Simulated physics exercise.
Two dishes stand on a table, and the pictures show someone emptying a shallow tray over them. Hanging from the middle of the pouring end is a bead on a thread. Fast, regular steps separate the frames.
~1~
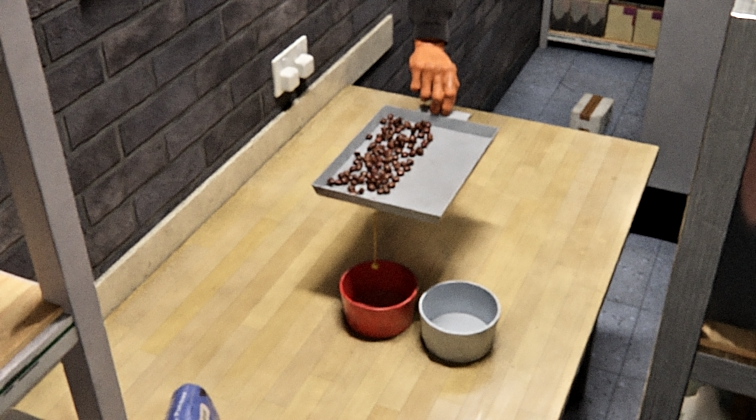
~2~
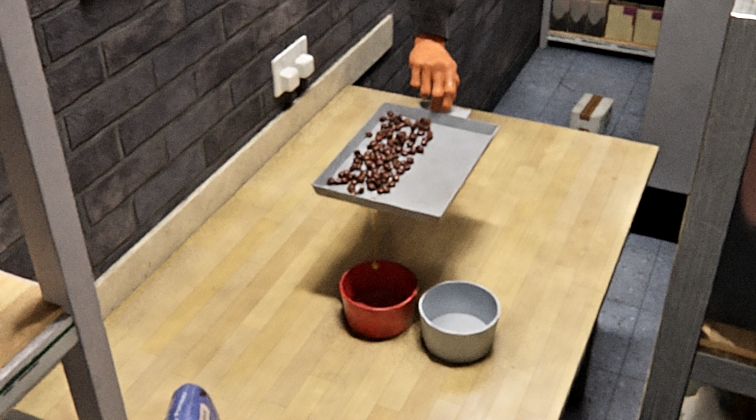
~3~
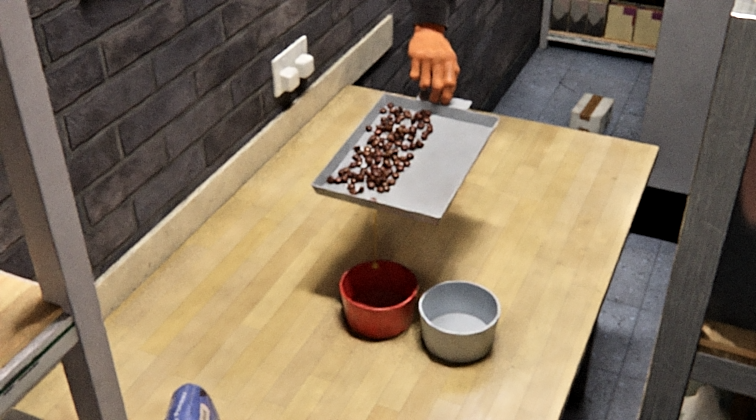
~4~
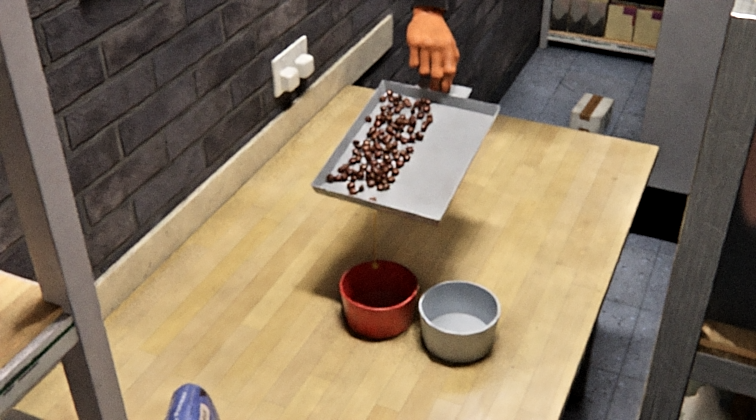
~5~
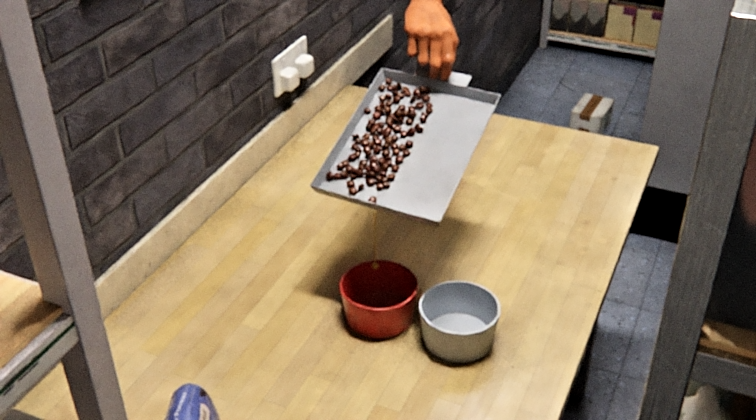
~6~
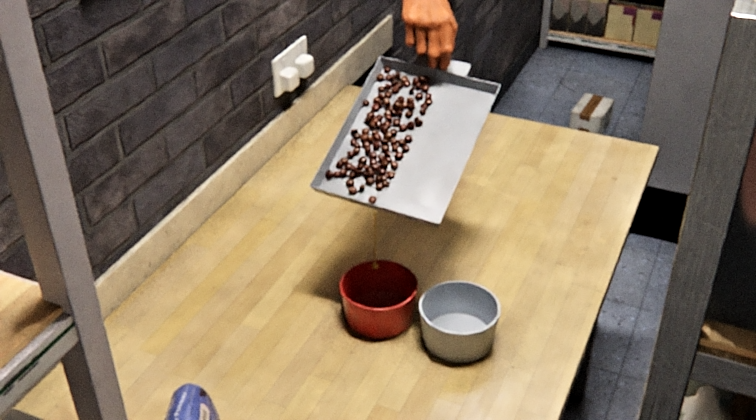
The clip opens on a hand holding a shallow metal tray of small brown pieces above a red dish and a pale grey dish on a wooden table. The hand then gradually raises the far end, steepening the tray's slant toward the dishes, while the pieces stay on it and both dishes remain still.
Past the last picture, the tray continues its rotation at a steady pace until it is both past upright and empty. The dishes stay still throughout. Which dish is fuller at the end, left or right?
The left dish.
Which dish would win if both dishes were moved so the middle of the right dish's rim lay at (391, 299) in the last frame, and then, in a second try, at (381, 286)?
First try: The rightmost dish. Second try: The rightmost dish.
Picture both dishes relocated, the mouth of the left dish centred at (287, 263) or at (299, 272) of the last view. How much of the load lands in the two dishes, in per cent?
It comes to about 40 per cent the first time and about 60 per cent the second.
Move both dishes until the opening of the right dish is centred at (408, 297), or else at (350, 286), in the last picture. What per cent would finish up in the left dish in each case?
You'd get 30 in a hundred first and 0 in a hundred after that.
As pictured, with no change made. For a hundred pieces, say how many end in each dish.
Final split: Left dish some 40 per cent, right dish some 10 per cent.
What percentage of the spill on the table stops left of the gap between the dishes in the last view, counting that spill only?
Close to 90 in a hundred.
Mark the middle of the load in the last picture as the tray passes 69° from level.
Near (369, 201).
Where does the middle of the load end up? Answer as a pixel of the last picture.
I'd mark it at roughly (369, 331).
Just after the last frame, tray tipped steeply; almost all on the tray; about a tenth in the air.
A moment on, tray tipped past a quarter turn; about a tenth on the tray; about a tenth in the right dish; roughly a quarter in the left dish; roughly half outside both; about a tenth in the air.
Further on, tray tipped past a quarter turn; about a tenth in the right dish; roughly a third in the left dish; roughly half outside both.
When it is over, tray tipped past a quarter turn; about a tenth in the right dish; roughly a third in the left dish; roughly half outside both.
